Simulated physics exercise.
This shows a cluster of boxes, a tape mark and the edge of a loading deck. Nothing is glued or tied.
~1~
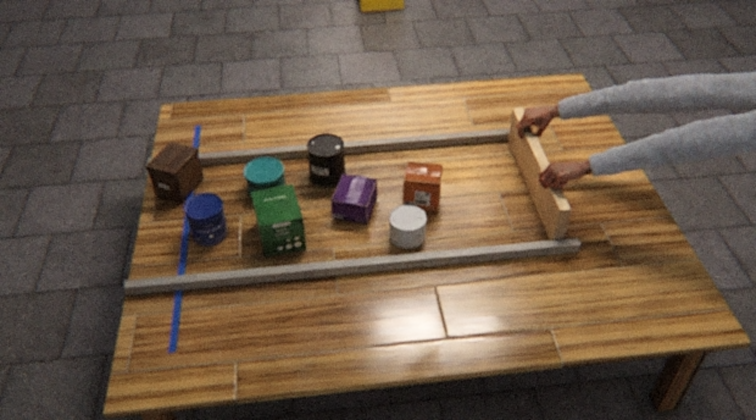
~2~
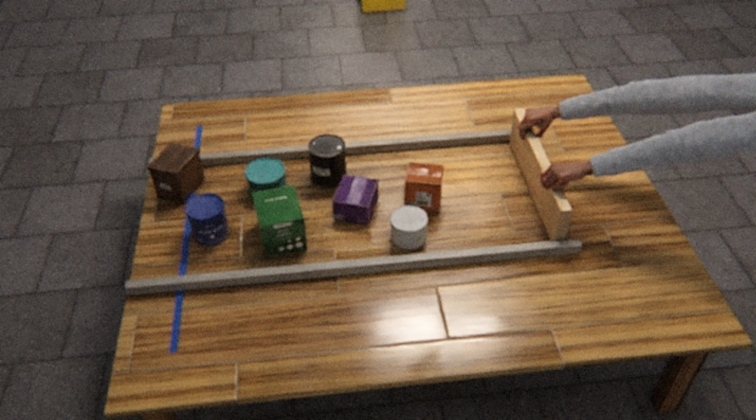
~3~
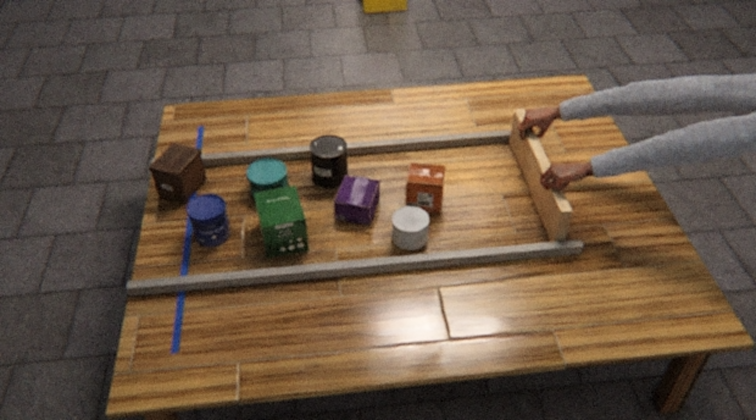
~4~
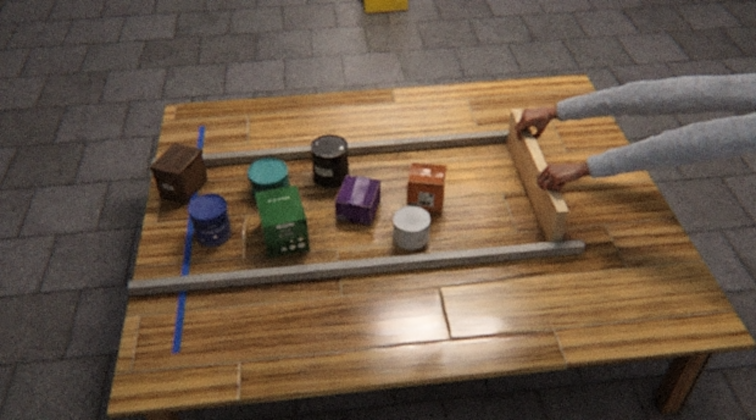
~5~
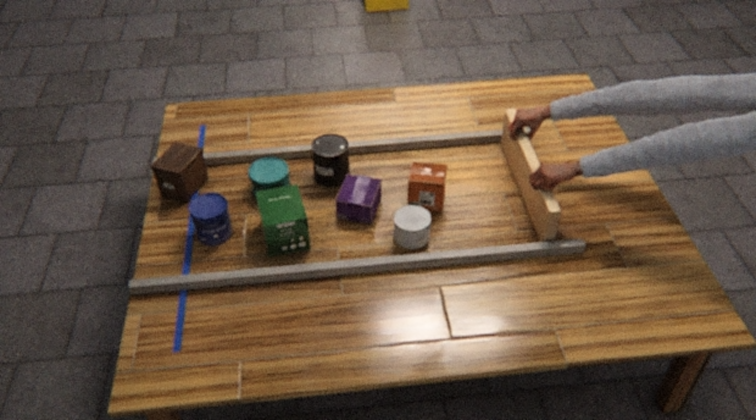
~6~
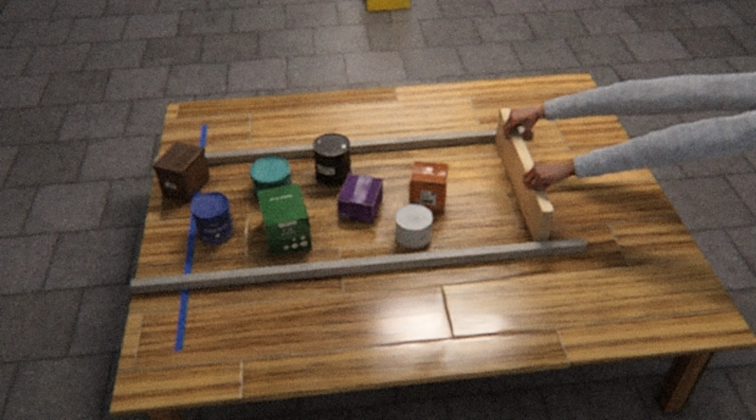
The clip opens on a wooden table where boxes and round containers sit between two rails, with a blue tape line at the left and two hands gripping an upright plank at the right. The plank stays nearly still, then the hands slide it slightly left, not touching the items.
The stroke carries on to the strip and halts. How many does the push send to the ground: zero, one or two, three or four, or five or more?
Outcome: The number that fall off is five or more.
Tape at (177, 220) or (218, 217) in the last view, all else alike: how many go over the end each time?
Down on the ground: 5 and 2.
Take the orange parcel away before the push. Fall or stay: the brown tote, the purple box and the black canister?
The brown tote tumbles off, the purple box holds on, the black canister does not fall.
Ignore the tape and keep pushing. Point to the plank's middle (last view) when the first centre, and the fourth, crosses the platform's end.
At (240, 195) for the first, at (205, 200) for the fourth.
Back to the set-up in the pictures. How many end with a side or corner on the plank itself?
In contact: 3.
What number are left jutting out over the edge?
That would be 0.
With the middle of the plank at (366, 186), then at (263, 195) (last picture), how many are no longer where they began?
The counts are 4 and 8.
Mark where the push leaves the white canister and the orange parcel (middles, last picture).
First (169, 249), then (171, 211).
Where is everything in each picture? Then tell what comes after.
In the first frame, brown tote (176, 173); blue pail (207, 220); turquoise pail (265, 179); plank (536, 172); tape (187, 220).
In the second frame, blue pail (208, 220); black canister (328, 161).
In the third frame, turquoise pail (268, 180); green box (281, 222).
In the fourth frame, brown tote (180, 173); plank (534, 174).
In the fifth frame, blue pail (211, 220); orange parcel (427, 187).
In the sixth frame, brown tote (183, 172); blue pail (213, 219); turquoise pail (271, 178); plank (522, 173); tape (194, 219).
Soon after, none off yet; brown tote at rest near (183, 172); blue pail at rest near (213, 219); turquoise pail at rest near (271, 178).
Then, none off yet; brown tote at rest near (183, 172); blue pail moved a little near (206, 218); turquoise pail moved a little near (248, 179).
By the end, the number that fall off is five or more; fallen, purple box, green box, turquoise pail, blue pail and brown tote.
